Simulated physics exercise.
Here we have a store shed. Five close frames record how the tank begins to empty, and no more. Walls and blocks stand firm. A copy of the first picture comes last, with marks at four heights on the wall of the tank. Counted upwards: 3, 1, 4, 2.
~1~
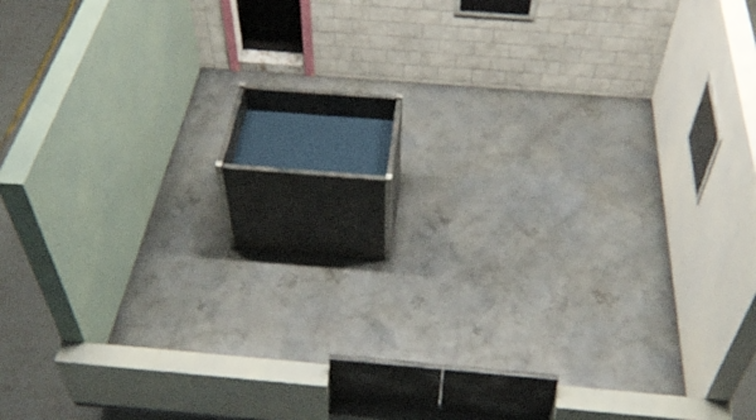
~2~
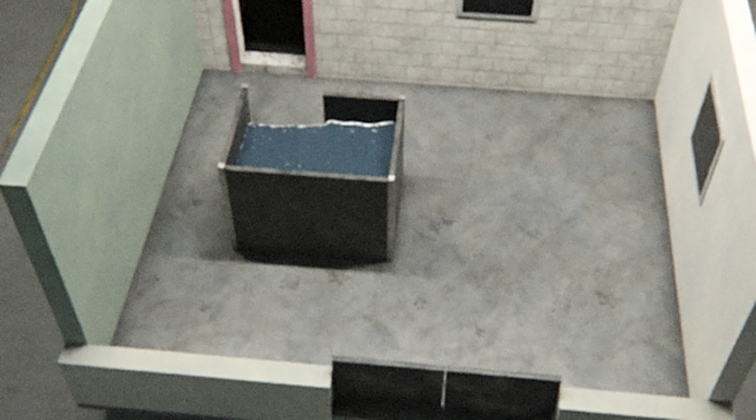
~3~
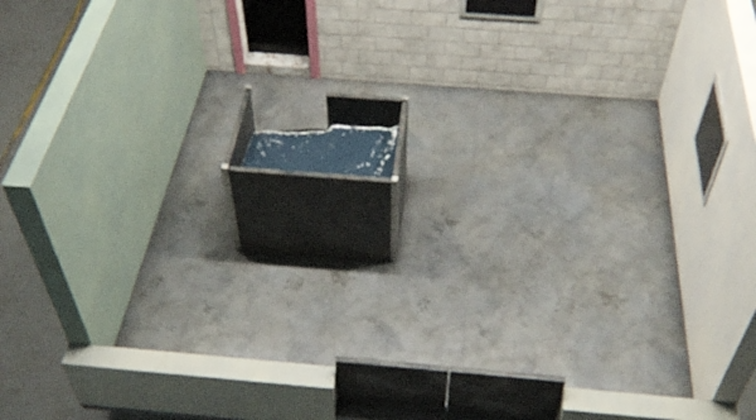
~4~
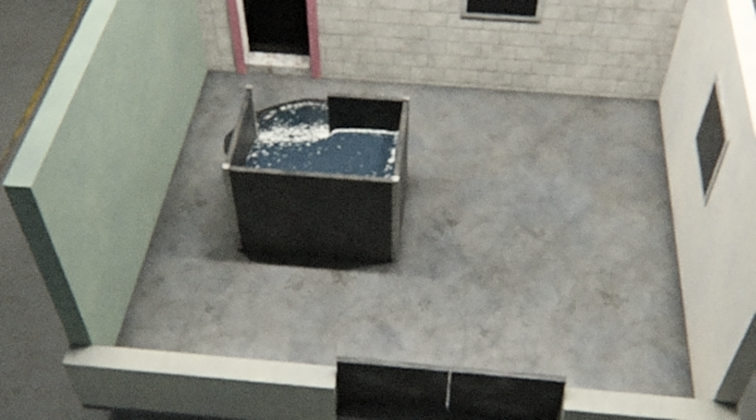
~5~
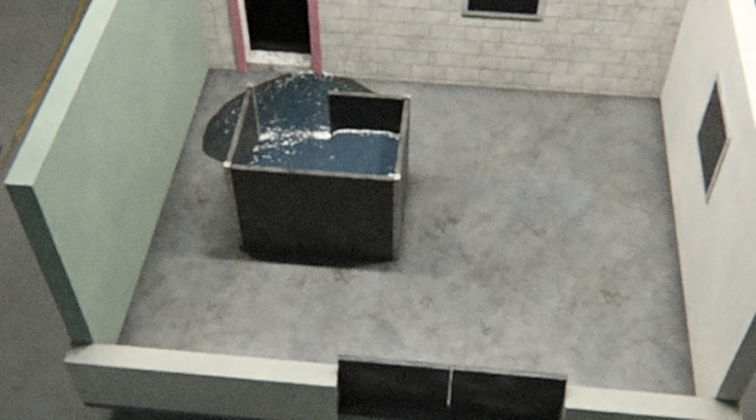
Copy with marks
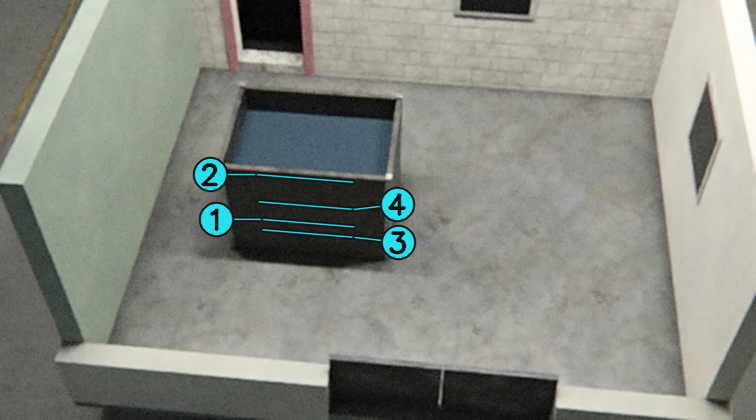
In the video, a dark open-topped tank of blue water stands in a walled shed as part of its back side opens; the water churns with white flecks and spreads across the floor behind it, towards the pink-framed doorway.
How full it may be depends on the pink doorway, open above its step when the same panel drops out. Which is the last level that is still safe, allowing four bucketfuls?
The limit is 3.
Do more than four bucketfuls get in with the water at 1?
Yes.
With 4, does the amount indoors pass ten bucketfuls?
Yes, it does.
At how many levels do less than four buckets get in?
One of the four.
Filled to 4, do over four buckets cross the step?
Yes, that goes wrong.
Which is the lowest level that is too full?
The answer is 1.
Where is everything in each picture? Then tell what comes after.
The first frame shows water in the tank at rest, its middle at (314, 152); foot of the pink doorway at (273, 72); shut gate at (443, 372).
In the second frame, water covers 1 % of the ground, its front hidden from here.
In the third frame, water covers 3 % of the ground, its front hidden from here.
In the fourth frame, water covers 7 % of the ground, its front hidden from here.
In the fifth frame, water covers 12 % of the ground, its front hidden from here.
In cyan, 1 at (307, 223); 2 at (303, 178); 3 at (308, 233); 4 at (306, 205); from the bottom up 3, 1, 4, 2.
For level 1, about 8 bucketfuls get in.
For level 2, dozens of bucketfuls pour in.
For level 3, a bucket or two gets in.
For level 4, dozens of bucketfuls pour in.
